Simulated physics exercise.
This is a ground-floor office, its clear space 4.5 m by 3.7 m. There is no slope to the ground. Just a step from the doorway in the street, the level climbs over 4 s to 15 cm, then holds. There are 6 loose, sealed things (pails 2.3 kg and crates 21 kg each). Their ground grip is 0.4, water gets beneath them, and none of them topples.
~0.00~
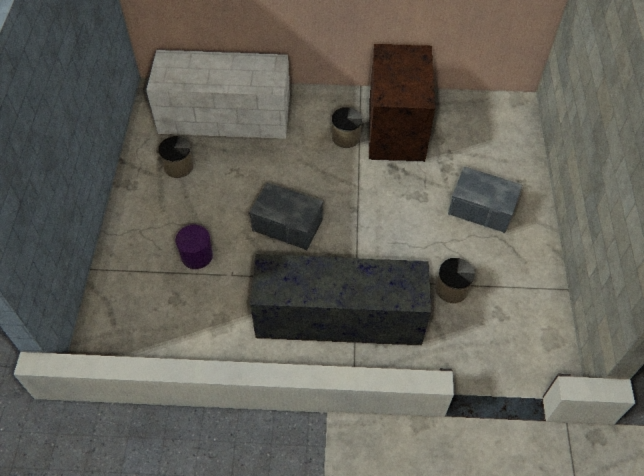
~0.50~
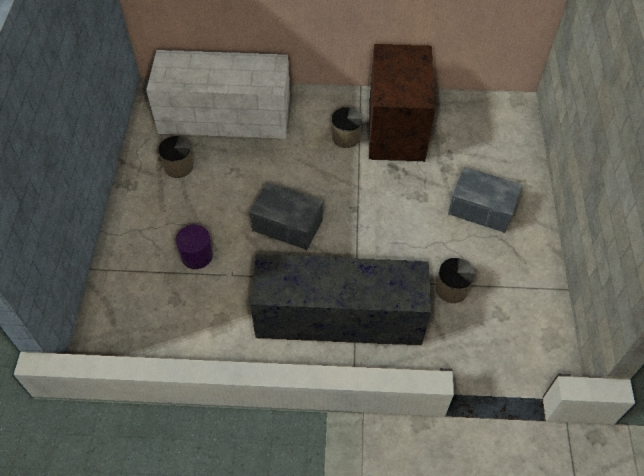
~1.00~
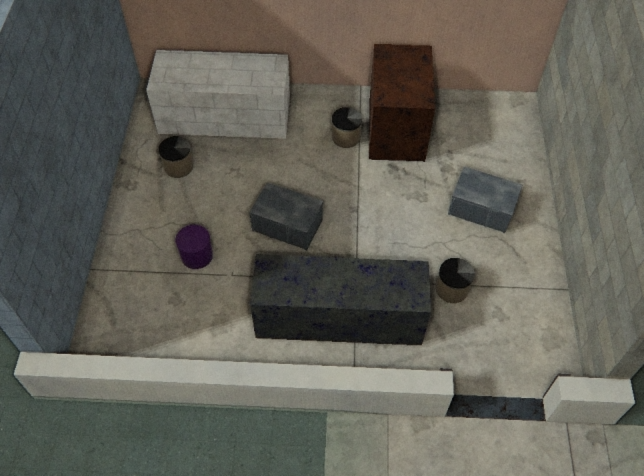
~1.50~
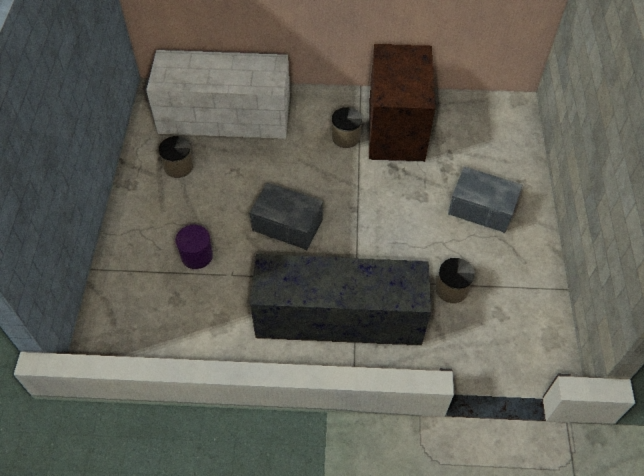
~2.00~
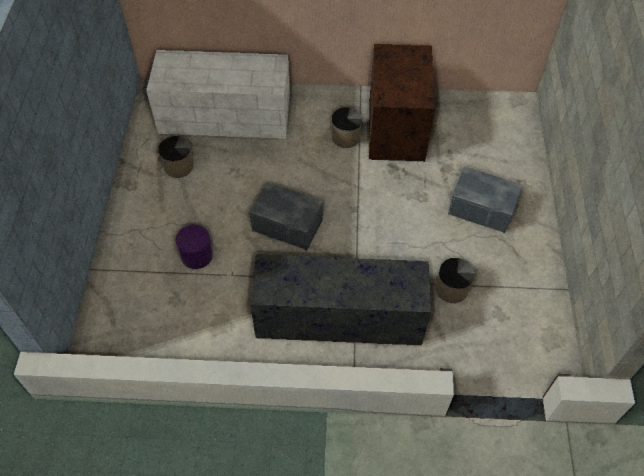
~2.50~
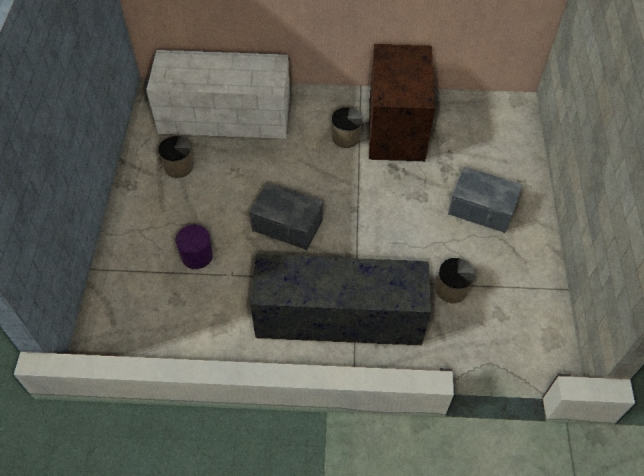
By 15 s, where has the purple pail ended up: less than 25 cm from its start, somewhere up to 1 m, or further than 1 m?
It has ended up less than 25 cm from its start.
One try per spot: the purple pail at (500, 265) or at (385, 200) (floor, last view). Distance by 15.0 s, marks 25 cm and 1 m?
So, one try each: It goes a long distance the first time and goes a long distance the second.
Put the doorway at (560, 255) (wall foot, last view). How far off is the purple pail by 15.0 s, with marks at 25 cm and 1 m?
Note: Purple pail displaced a long way.
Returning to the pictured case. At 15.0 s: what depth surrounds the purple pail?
Depth: About 3 cm.
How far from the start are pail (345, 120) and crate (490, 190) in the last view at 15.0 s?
In that order: 50 cm, 120 cm.
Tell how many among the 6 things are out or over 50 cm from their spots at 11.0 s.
2.
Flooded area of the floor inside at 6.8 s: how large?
I'd put it close to 8.0 m2.
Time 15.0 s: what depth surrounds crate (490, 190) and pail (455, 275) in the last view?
I'd estimate 10 cm for the first and 4 cm for the second.
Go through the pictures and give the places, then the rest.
The first picture shows the purple pail at (193, 239) rests on the ground; 0.0 m2 under water; 0 of 6 have shifted.
The second picture shows the purple pail at (193, 239) rests on the ground; water covers 0.0 m2; 0 of 6 have shifted.
The third picture shows the purple pail at (193, 239), on the bottom; 0.0 m2 under water; 0 of 6 have shifted.
The fourth picture shows the purple pail at (193, 239) rests on the ground; 0.0 m2 under water; 0 of 6 have shifted.
The fifth picture shows the purple pail at (193, 239), on the bottom; 0.0 m2 under water; 0 of 6 have shifted.
The sixth picture shows the purple pail at (193, 239) rests on the ground; water covers 0.1 m2; 0 of 6 have shifted.
After 3.5 s the purple pail is near (193, 239), 0.0 m from its start, aground; 0 afloat.
After 6.8 s the purple pail is near (193, 239), 0.0 m from its start, aground; 1 afloat.
After 11.0 s the purple pail is near (193, 239), 0.0 m from its start, aground; 3 afloat.
After 15.0 s the purple pail is near (194, 237), 0.0 m from its start, afloat; 5 afloat.
